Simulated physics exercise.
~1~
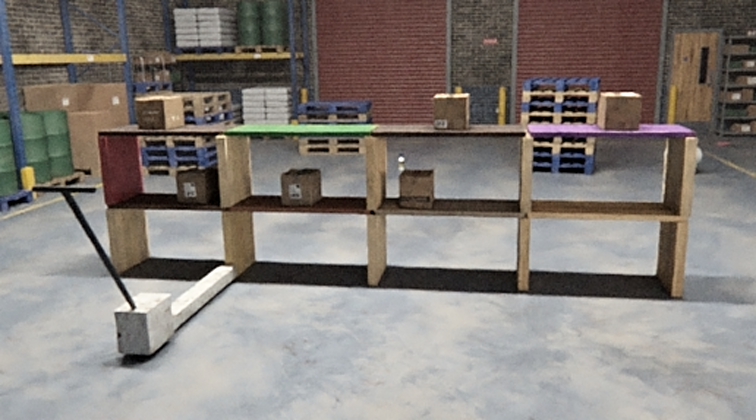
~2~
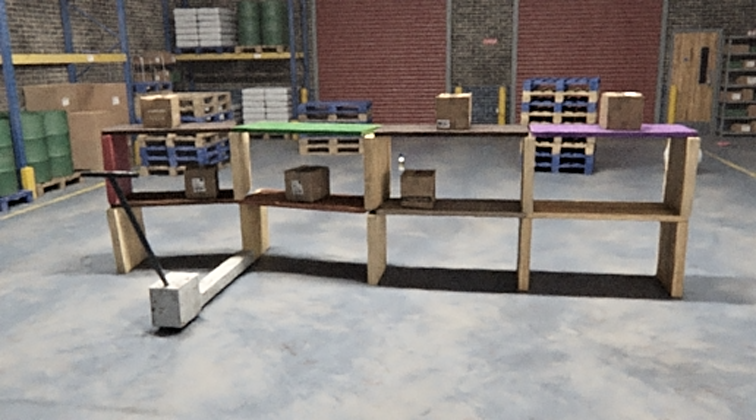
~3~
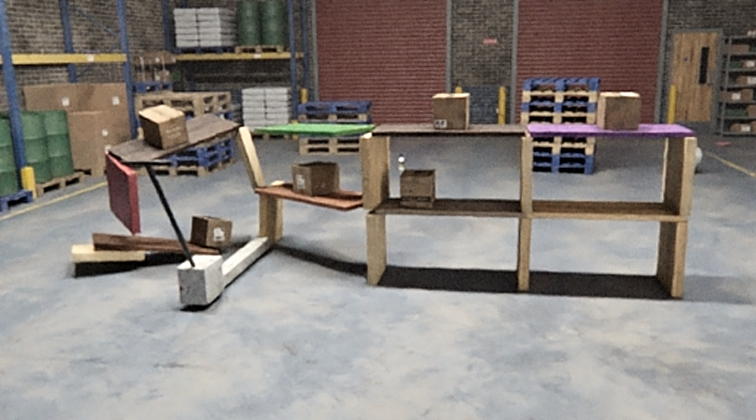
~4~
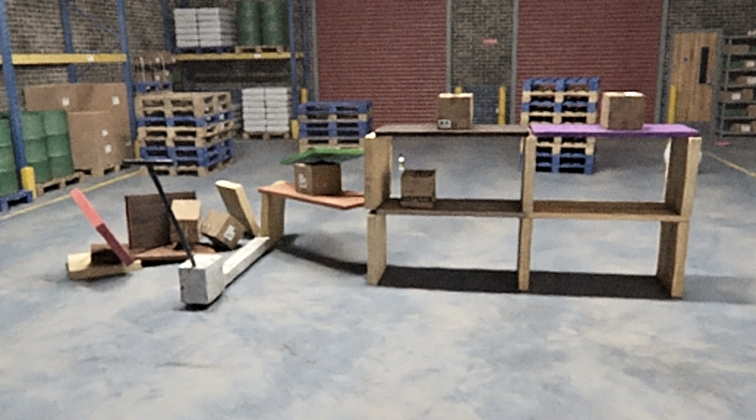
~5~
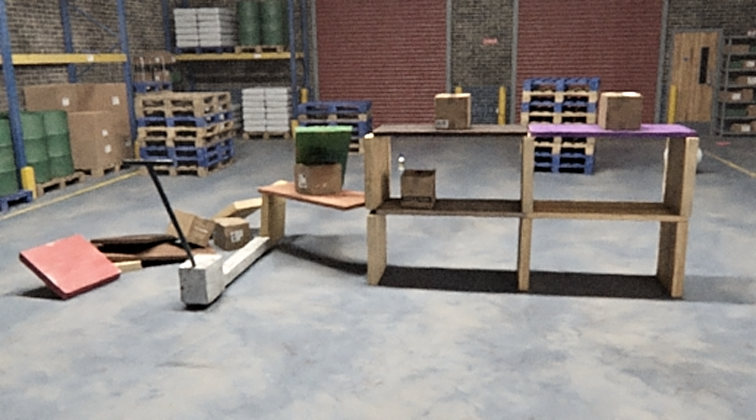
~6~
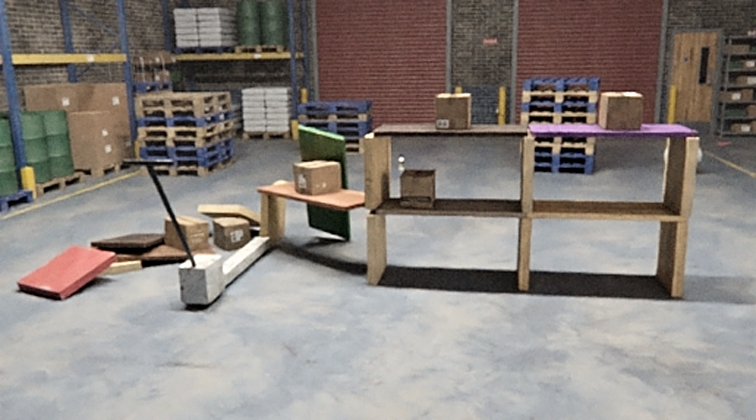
At the start, a long two-tier shelf of boards on timber uprights stands in a warehouse, boxes resting on it, with a floor jack at its left end. The jack slides right and away from the viewer against the base of an upright, and the shelving there shifts. The left end then gives way, its boards tilting and dropping as the red upright leans. The red upright topples leftward and lies flat beside a heap of boards and boxes. The green board drops onto a box, then tips steeply behind the lower shelf, while the right half, with its purple board, stays standing.
